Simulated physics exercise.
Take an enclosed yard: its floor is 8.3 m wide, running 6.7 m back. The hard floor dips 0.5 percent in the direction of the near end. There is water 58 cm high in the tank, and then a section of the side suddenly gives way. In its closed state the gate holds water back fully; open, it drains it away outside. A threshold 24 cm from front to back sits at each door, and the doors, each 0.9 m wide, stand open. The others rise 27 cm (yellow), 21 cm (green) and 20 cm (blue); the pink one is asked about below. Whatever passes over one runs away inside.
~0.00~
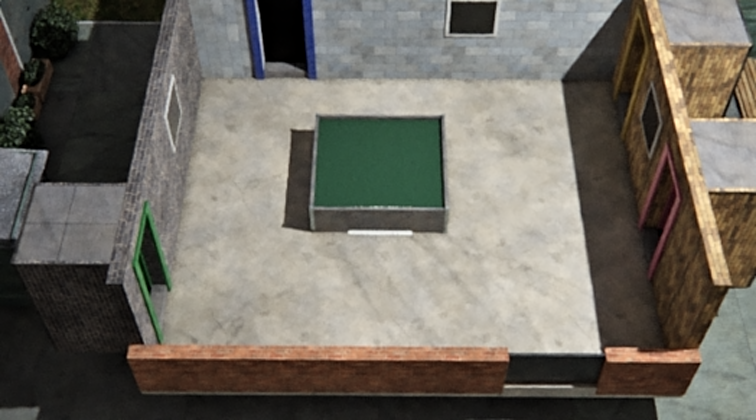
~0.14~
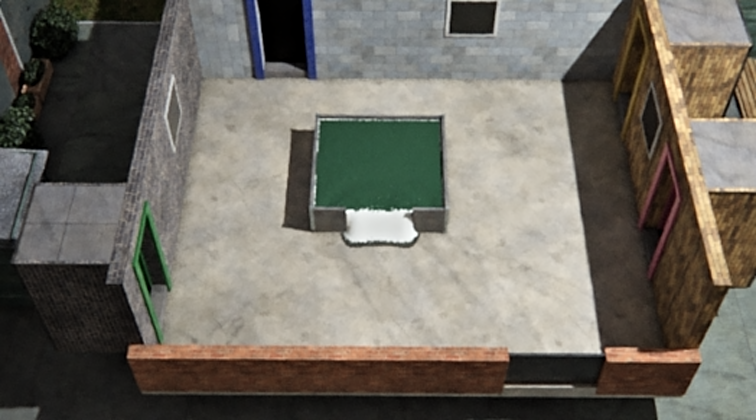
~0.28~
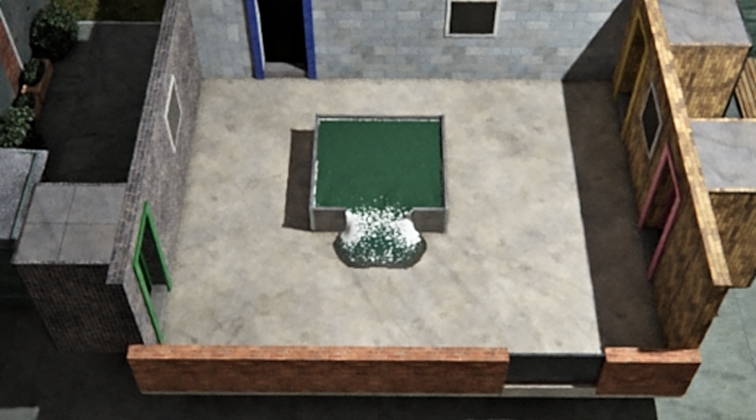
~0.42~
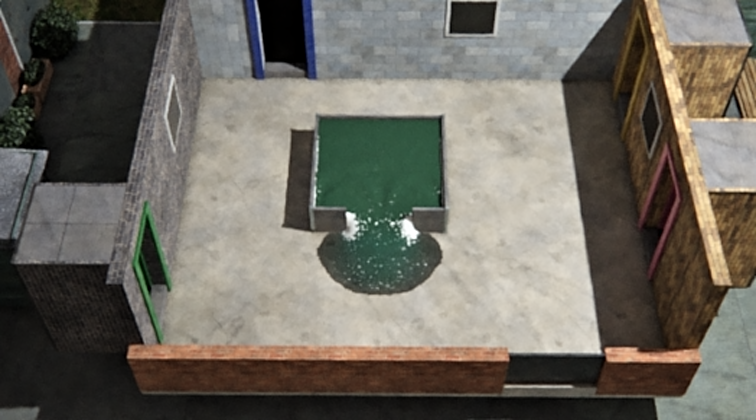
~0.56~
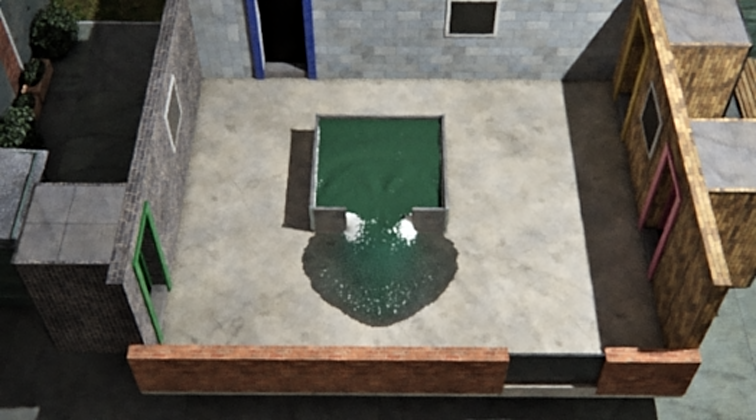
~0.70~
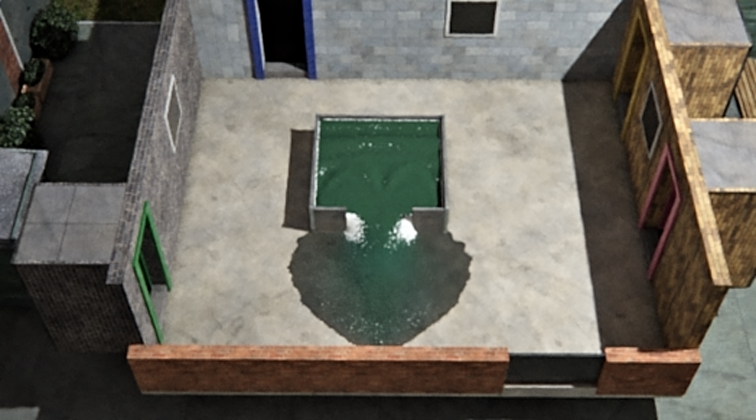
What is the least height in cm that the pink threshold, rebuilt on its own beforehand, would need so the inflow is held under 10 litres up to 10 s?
Around 5.5 cm would be enough.
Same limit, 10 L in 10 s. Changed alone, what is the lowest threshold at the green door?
At the green door it takes roughly 15 centimetres.
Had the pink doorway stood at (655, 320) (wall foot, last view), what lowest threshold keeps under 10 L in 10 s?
Around 14.0 cm would do it.
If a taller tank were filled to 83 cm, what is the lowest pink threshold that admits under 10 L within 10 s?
It would take a step of about 9.0 cm.
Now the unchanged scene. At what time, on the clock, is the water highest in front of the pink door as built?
Around 5.0 s, give or take.
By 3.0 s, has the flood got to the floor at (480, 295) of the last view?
At that moment it's submerged.
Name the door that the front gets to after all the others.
Blue, last of all.
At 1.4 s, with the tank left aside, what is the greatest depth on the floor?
Max depth: About 34 cm.
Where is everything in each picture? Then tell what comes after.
The tank at (380, 163) is whole and still, 58 cm deep; the pink door at (659, 217) is dry, in the first frame.
The front is at (350, 243), 0.3 m from the gap at (379, 222); 0.3 m2 of floor is wet, 58 cm left at the back, in the second frame.
The front is at (359, 265), 0.8 m from the gap at (379, 224); 0.9 m2 of floor is wet, 58 cm left at the back, in the third frame.
Water pours out at (379, 224) and has run 1.2 m, to (359, 288); about 8 cm deep outside, 58 cm at the back, in the fourth frame.
The front is at (372, 321), 1.9 m from the gap at (379, 224); 3.4 m2 of floor is wet, 57 cm left at the back, in the fifth frame.
The front is at a hidden place, 2.4 m from the gap at (379, 224); 4.6 m2 of floor is wet, 54 cm left at the back; 3.3 m in a straight line remain to the pink door at (659, 217), in the sixth frame.
After 1.4 s water covers 15 % of the floor, deepest (34 cm) near (380, 237); it has not reached the pink door.
After 3.0 s water covers 30 % of the floor, deepest (30 cm) near (167, 371); it has not reached the pink door.
After 10.0 s water covers 95 % of the floor, deepest (10 cm) near (156, 371); 6 cm at the pink door, 0 litres in over its 13 cm threshold.
At the pink door as built, the water arrived by 3.8 s and peaked near 8 cm at 5.0 s.
With a threshold of 5 cm, 16 litres would have come in within the 10 s; with 6.5 cm, 5 litres. So under 10 litres takes about 5.5 cm.
